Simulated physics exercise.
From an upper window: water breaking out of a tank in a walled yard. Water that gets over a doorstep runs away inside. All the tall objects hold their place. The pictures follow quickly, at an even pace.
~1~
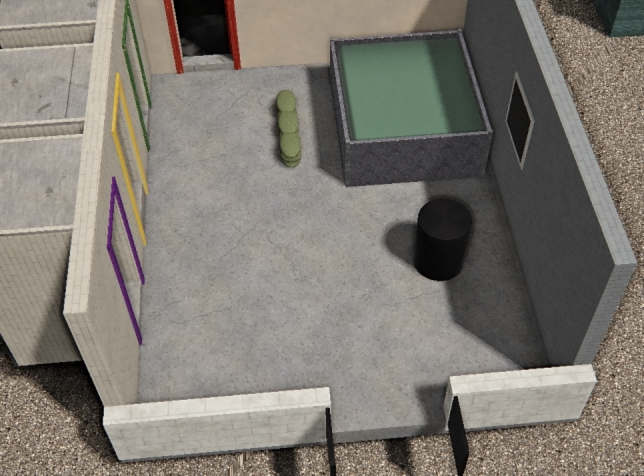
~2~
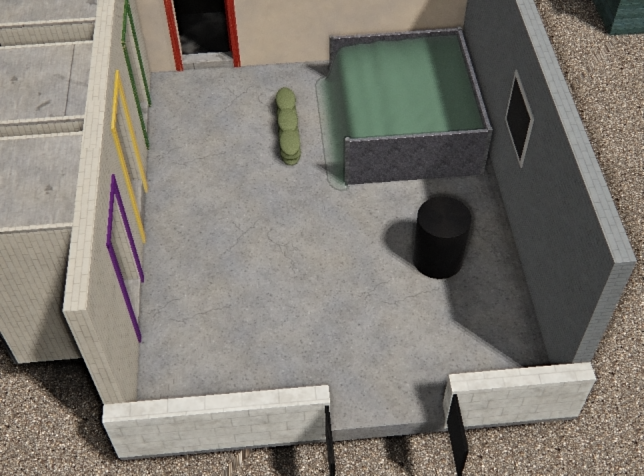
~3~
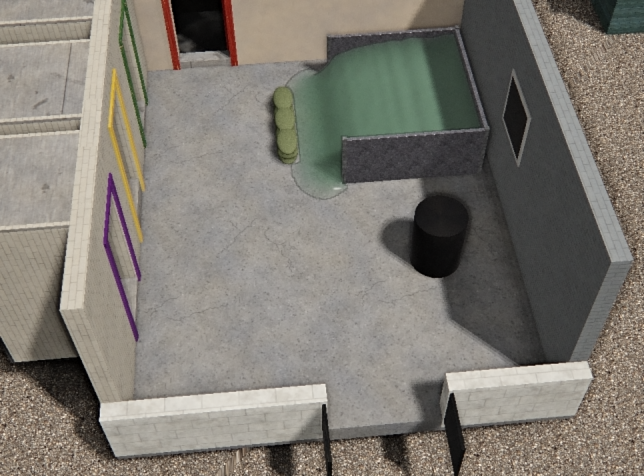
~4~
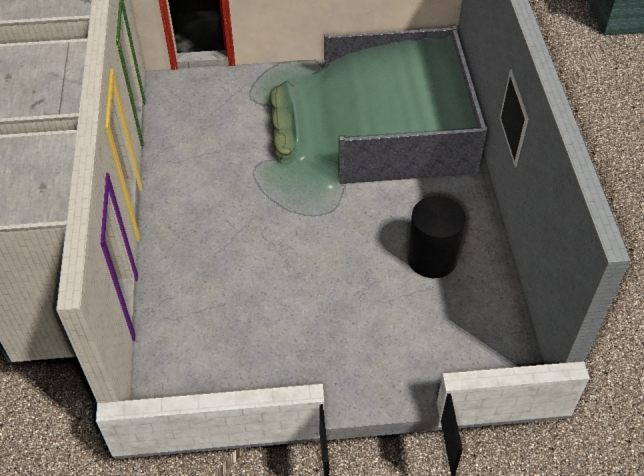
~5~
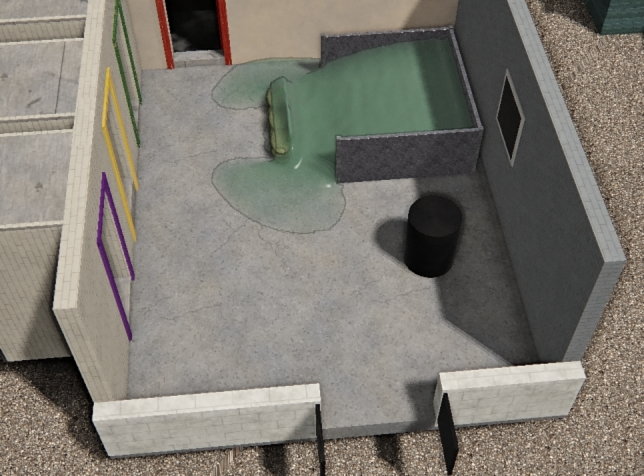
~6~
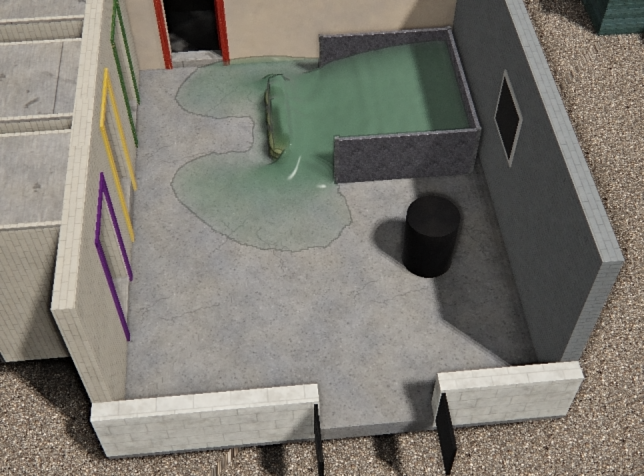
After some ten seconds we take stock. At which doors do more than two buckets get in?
In the end: The purple door floods; the red door floods; the yellow door holds within the limit; the green door floods.
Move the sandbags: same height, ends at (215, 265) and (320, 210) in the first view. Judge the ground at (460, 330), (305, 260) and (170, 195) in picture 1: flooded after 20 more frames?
In turn: Clear, clear, covered.
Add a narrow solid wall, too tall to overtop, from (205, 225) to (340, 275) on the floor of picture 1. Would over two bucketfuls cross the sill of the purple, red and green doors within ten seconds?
My reading: The purple one takes less, the red one lets more in, the green one passes that mark.
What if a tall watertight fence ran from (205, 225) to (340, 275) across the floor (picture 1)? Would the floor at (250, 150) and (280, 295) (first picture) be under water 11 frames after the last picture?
In that order: Wet, dry.
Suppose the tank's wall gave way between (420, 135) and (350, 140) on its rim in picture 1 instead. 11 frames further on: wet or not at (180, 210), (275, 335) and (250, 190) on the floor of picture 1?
As listed: Not flooded, under water, dry.
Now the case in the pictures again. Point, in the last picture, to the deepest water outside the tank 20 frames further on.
Roughly at (154, 377).
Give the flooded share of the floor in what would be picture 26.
Close to 75 %.
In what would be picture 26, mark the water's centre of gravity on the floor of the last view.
Close to (282, 178).
A moment on, water covers 45 % of the floor; the purple door not reached, the red door under two buckets in, the yellow door wet at the sill, nothing in, the green door wet at the sill, nothing in.
Next, water covers 65 % of the floor; the purple door under two buckets in, the red door under two buckets in, the yellow door wet at the sill, nothing in, the green door over two buckets in.
Then, water covers 75 % of the floor; the purple door over two buckets in, the red door over two buckets in, the yellow door wet at the sill, nothing in, the green door far over two buckets in.
Later, water covers 90 % of the floor; the purple door over two buckets in, the red door over two buckets in, the yellow door wet at the sill, nothing in, the green door far over two buckets in.
In the end, water covers 95 % of the floor; the purple door far over two buckets in, the red door over two buckets in, the yellow door wet at the sill, nothing in, the green door far over two buckets in.
